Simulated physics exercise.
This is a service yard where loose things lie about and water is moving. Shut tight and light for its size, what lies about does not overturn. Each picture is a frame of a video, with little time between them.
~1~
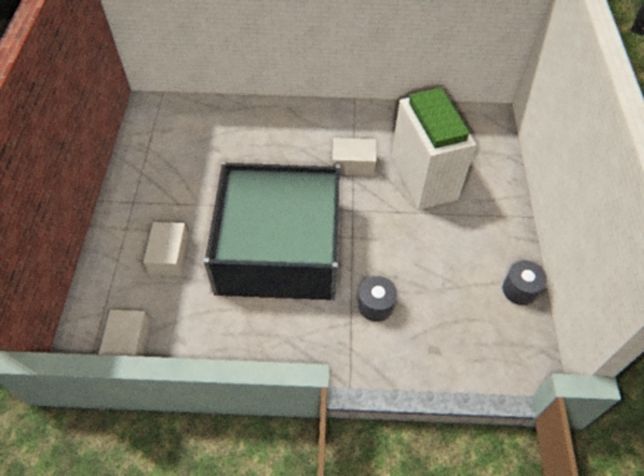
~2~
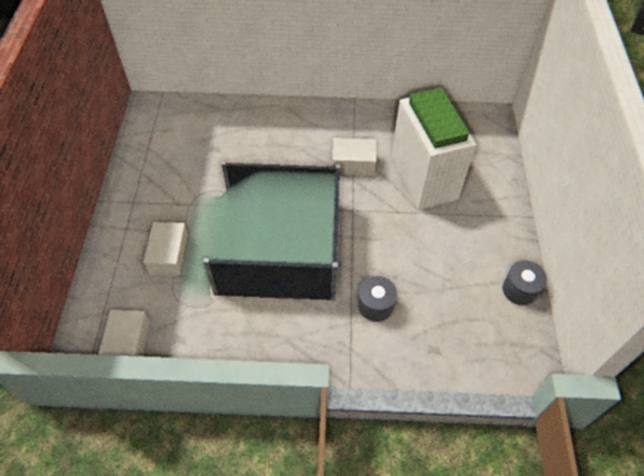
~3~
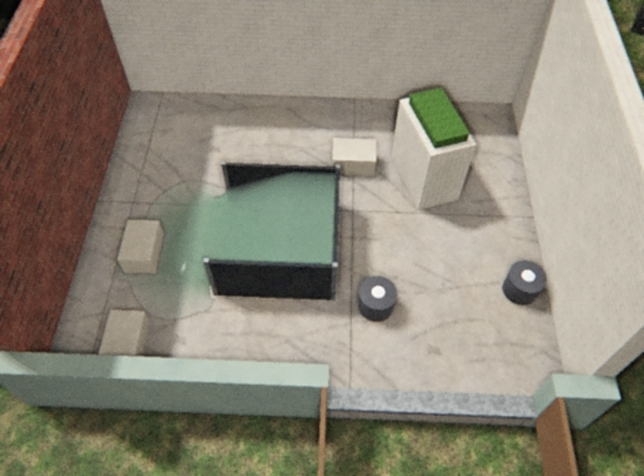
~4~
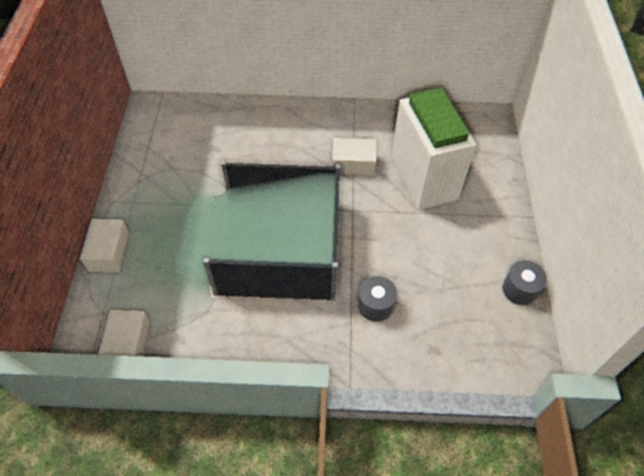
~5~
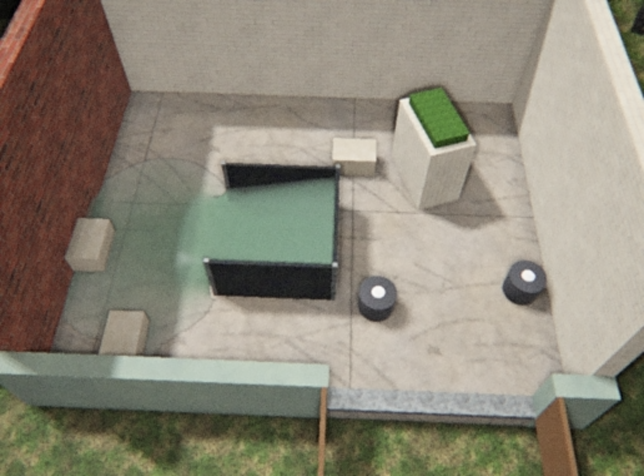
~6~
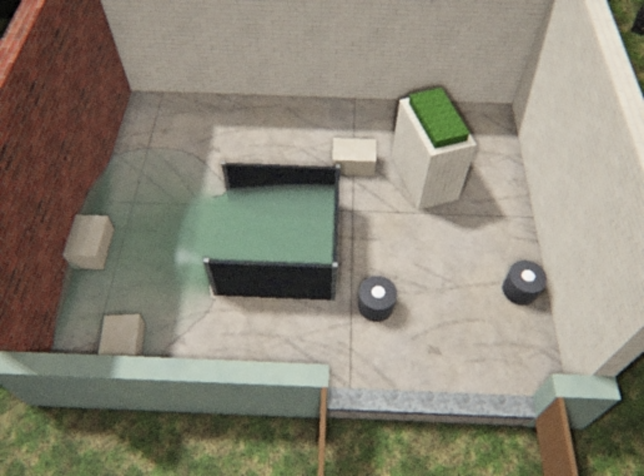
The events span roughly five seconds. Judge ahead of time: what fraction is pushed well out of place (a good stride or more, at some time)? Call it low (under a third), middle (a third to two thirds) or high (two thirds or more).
High.
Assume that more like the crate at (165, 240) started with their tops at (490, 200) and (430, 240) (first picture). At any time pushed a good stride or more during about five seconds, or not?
Result by item: Stays where it is / stays where it is.
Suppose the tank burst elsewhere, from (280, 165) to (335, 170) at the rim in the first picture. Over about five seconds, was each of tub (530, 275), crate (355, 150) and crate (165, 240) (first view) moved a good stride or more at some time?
Got that far, got that far, never got that far.
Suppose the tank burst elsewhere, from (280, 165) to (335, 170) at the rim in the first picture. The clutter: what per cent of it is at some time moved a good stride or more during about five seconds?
Near 40 in a hundred.
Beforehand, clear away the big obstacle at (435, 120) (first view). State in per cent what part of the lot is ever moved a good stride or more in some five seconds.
Share: 100 %.
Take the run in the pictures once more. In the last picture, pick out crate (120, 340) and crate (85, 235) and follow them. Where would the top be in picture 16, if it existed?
Look for them at about (150, 319) and about (72, 274).
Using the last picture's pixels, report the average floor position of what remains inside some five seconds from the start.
It comes out somewhere near (412, 283).
A moment on, 1 of 5 are well off their spots; 1 afloat.
Next, 1 of 5 are well off their spots; 2 afloat.
Later, 3 of 5 are well off their spots; 2 afloat.
In the end, 5 of 5 are well off their spots, and 5 have been at some point; 3 afloat.
